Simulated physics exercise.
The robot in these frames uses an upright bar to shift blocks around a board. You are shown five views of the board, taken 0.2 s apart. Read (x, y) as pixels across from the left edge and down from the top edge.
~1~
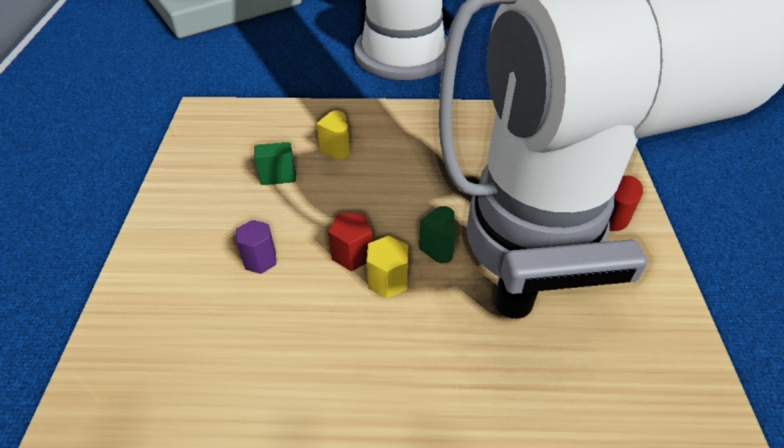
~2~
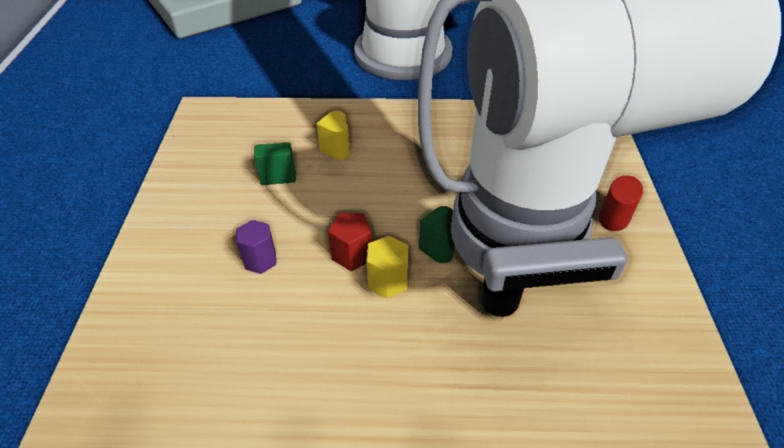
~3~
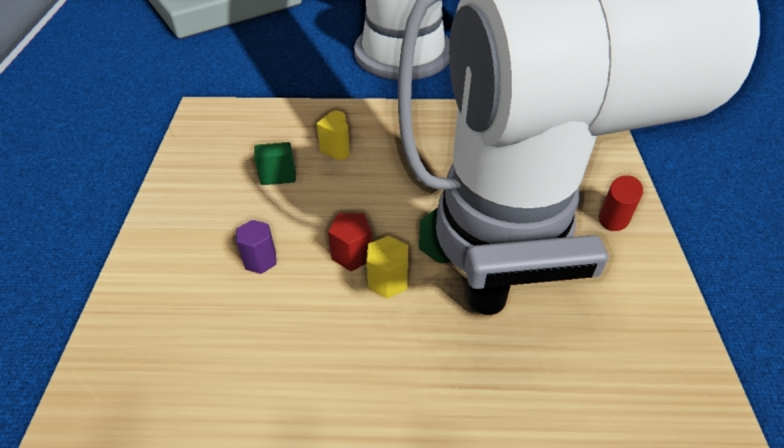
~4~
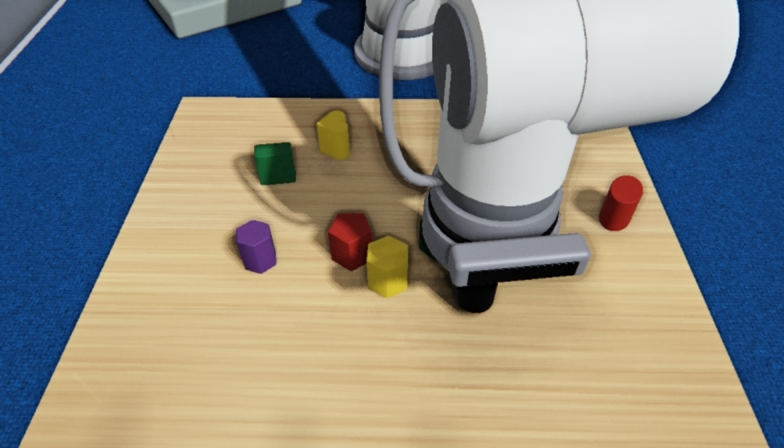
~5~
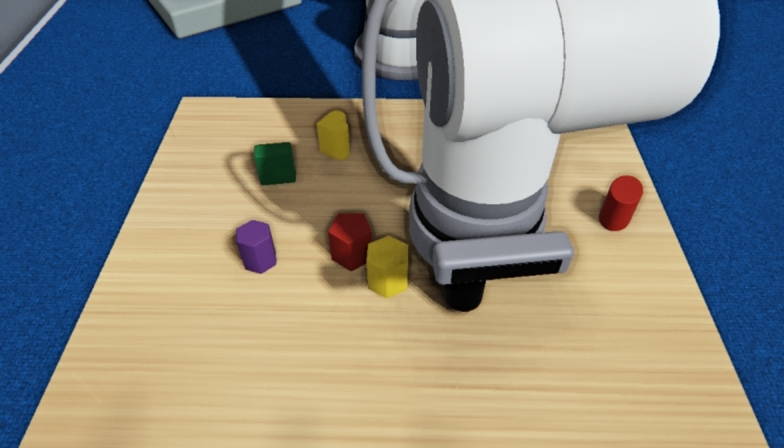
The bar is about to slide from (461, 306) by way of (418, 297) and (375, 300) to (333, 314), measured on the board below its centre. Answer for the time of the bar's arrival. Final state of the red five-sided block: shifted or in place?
Here's my answer: The red five-sided block gets displaced.
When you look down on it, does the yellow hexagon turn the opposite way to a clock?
In short: No.
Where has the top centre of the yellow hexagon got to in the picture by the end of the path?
I think it will end close to (345, 247).
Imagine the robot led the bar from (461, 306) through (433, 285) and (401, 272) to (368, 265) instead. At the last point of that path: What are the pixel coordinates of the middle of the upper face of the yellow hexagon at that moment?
The yellow hexagon ends near (329, 251).
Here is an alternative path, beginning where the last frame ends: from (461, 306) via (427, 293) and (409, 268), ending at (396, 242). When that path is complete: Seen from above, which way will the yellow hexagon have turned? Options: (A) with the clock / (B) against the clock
B: Against the clock.
What follows on the original path. One third of the way, bar (418, 289); yellow hexagon (383, 251).
Two thirds of the way, bar (374, 291); red five-sided block (342, 217); yellow hexagon (355, 245), turned 55° clockwise.
At the end, bar (332, 305); red five-sided block (341, 216); yellow hexagon (345, 247), turned 80° clockwise; green heart still.
